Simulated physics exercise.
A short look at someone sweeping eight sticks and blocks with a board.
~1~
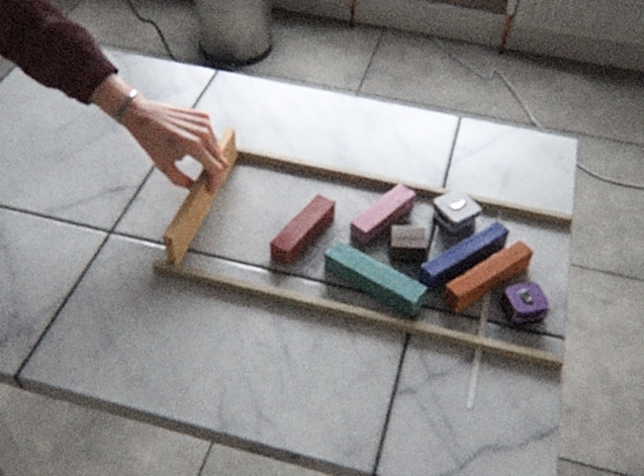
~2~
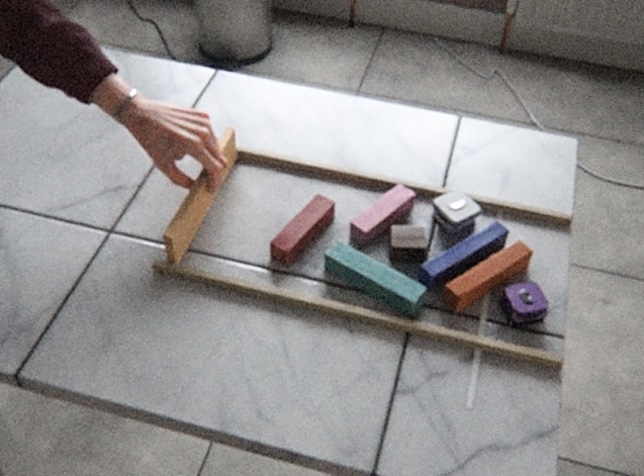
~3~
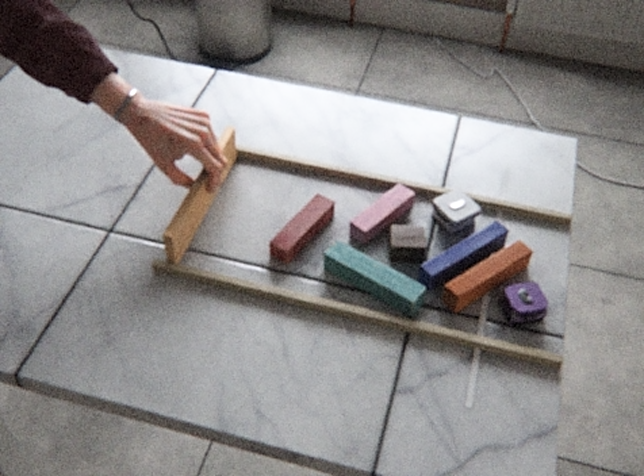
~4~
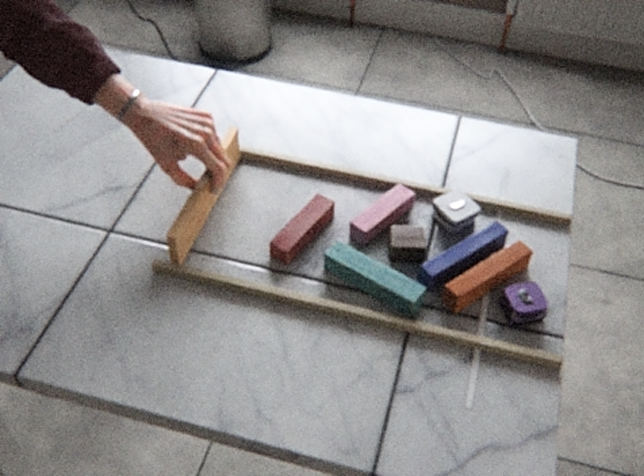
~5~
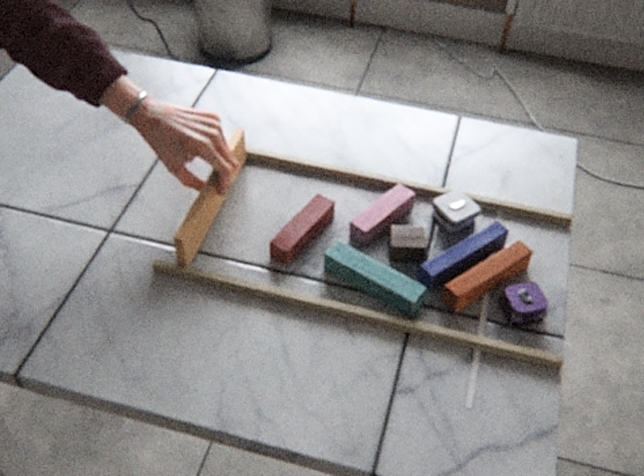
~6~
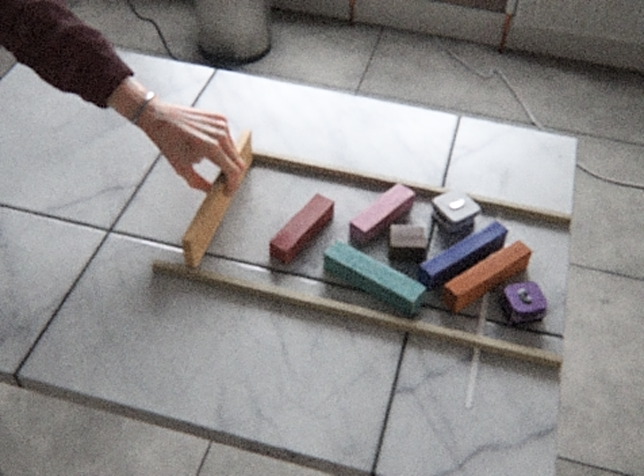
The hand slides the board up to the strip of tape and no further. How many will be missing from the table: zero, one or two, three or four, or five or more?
In the end the number that fall off is three or four.
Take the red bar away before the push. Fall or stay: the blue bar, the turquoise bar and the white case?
The blue bar remains up, the turquoise bar remains up, the white case survives.
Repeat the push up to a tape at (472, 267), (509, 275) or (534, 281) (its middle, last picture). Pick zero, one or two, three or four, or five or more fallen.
For each place: Just one or two; at least five; five or over.
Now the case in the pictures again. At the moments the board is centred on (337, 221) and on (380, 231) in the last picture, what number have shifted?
By then 3, and 7.
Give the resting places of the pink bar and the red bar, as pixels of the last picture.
The pink bar at (530, 241), the red bar at (502, 271).
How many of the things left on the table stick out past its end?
That would be 3.
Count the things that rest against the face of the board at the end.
It touches 1.
Soon after, none off yet; purple case at rest near (523, 304); orange stick at rest near (487, 276); blue bar at rest near (463, 255).
After that, none off yet; purple case moving near (533, 308); orange stick displaced a little near (516, 270); blue bar displaced a little near (500, 259).
In the end, the number that fall off is three or four; gone, blue bar, orange stick and purple case.
